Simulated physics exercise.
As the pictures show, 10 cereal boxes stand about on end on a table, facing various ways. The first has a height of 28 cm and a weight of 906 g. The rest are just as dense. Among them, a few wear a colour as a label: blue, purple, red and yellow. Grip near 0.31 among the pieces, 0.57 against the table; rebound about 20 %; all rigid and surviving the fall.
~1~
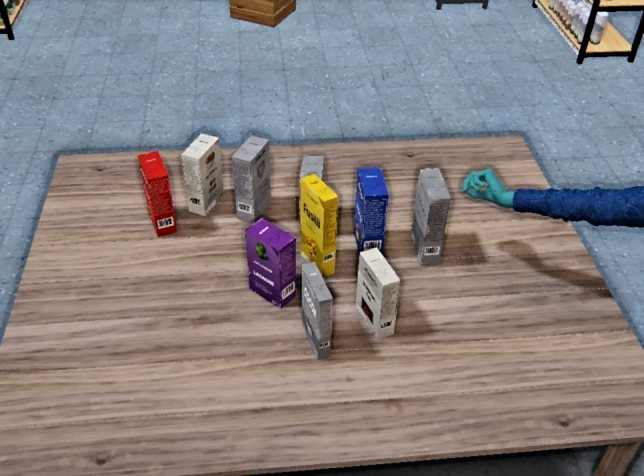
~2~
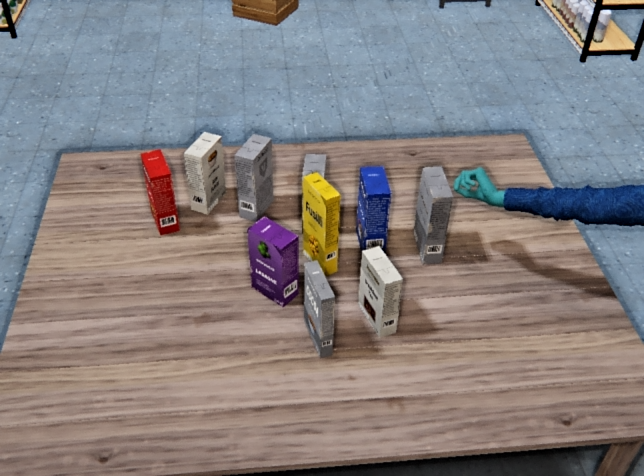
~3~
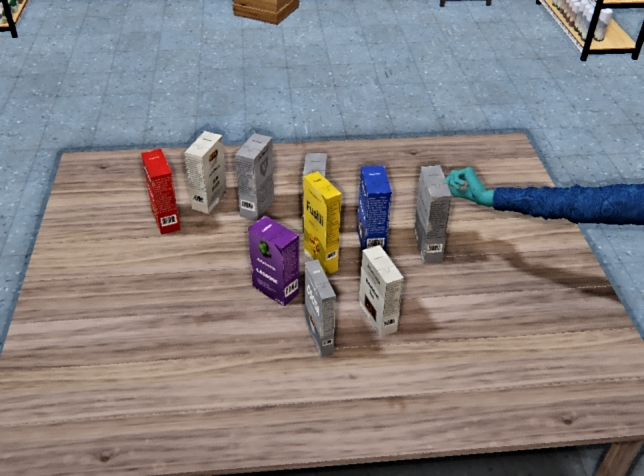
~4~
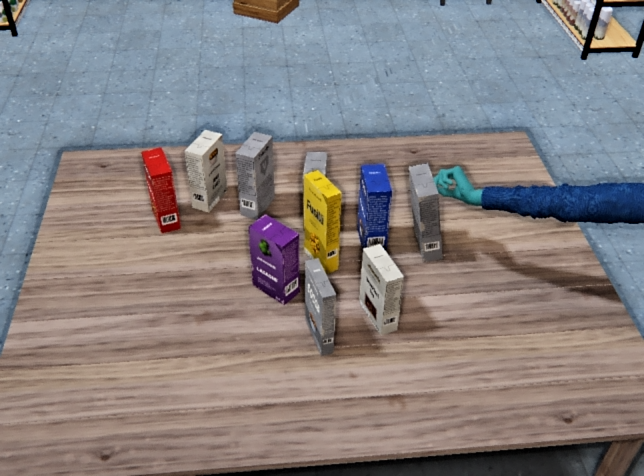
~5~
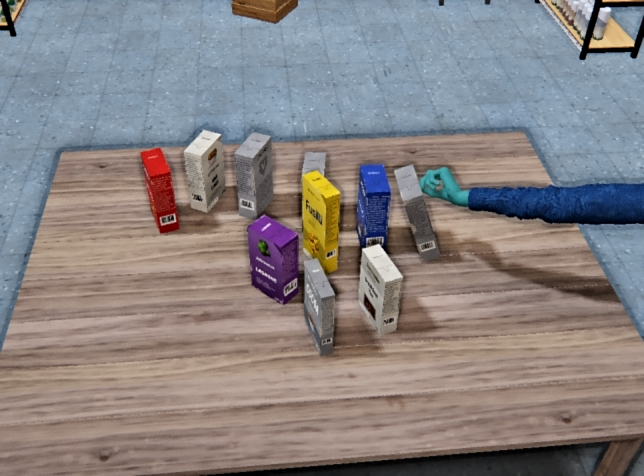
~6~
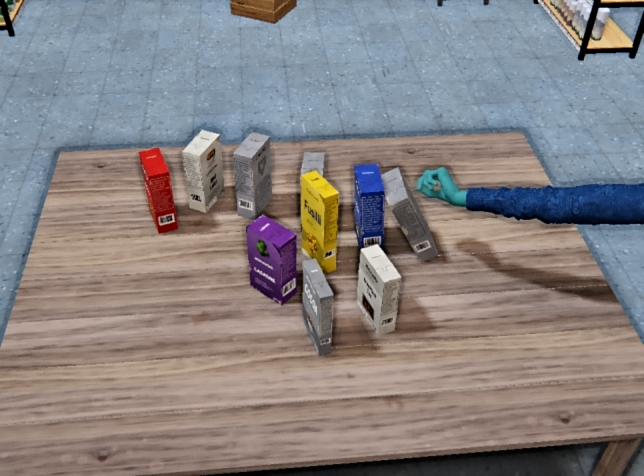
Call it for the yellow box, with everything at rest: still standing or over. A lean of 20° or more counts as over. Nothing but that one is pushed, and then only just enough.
Falls.
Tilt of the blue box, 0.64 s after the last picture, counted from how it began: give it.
I'd put it at roughly 50 degrees away from its starting angle.
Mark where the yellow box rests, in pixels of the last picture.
Somewhere close to (275, 267), I'd say.
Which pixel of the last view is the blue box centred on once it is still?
I'd say its middle settles close to (323, 222).
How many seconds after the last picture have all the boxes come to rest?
1.5 s, roughly.
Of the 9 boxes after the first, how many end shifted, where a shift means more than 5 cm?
By my tally, the number that shifted is 6.
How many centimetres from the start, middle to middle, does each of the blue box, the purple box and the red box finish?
Displacements: Blue = 20, purple = 20, red = 0 (cm).
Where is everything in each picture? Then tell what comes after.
In the first frame (we follow the side turned to the camera), finger (469, 185) 6 cm from the first box; yellow box (311, 230); blue box (374, 229); purple box (263, 271); no other piece has moved.
The second frame shows finger (460, 184) 29 mm from the first box; yellow box (314, 229).
The third frame shows finger (450, 184) pushing; yellow box (314, 228).
The fourth frame shows finger (439, 183) pushing; yellow box (315, 226); no other piece has moved.
The fifth frame shows finger (426, 184) pushing; yellow box (314, 227); no other piece has moved.
The sixth frame shows finger (424, 184) stopped; yellow box (312, 227); blue box (373, 225) tipped 3°; purple box (264, 268); one has shifted.
Then, 0.64 s on from the sixth picture, 3 of the 9 other boxes over; yellow box tipped 27°; blue box tipped 48°.
Then, 1.00 s on from the sixth picture, 5 of the 9 other boxes over; yellow box tipped 73°; purple box lying flat.
Finally, 6 of the 9 other boxes over; yellow box tipped 70°; purple box lying flat; blue box tipped 68°. Three left standing. Seen by the last camera, middles, yellow box near (275, 267), purple box near (235, 312).
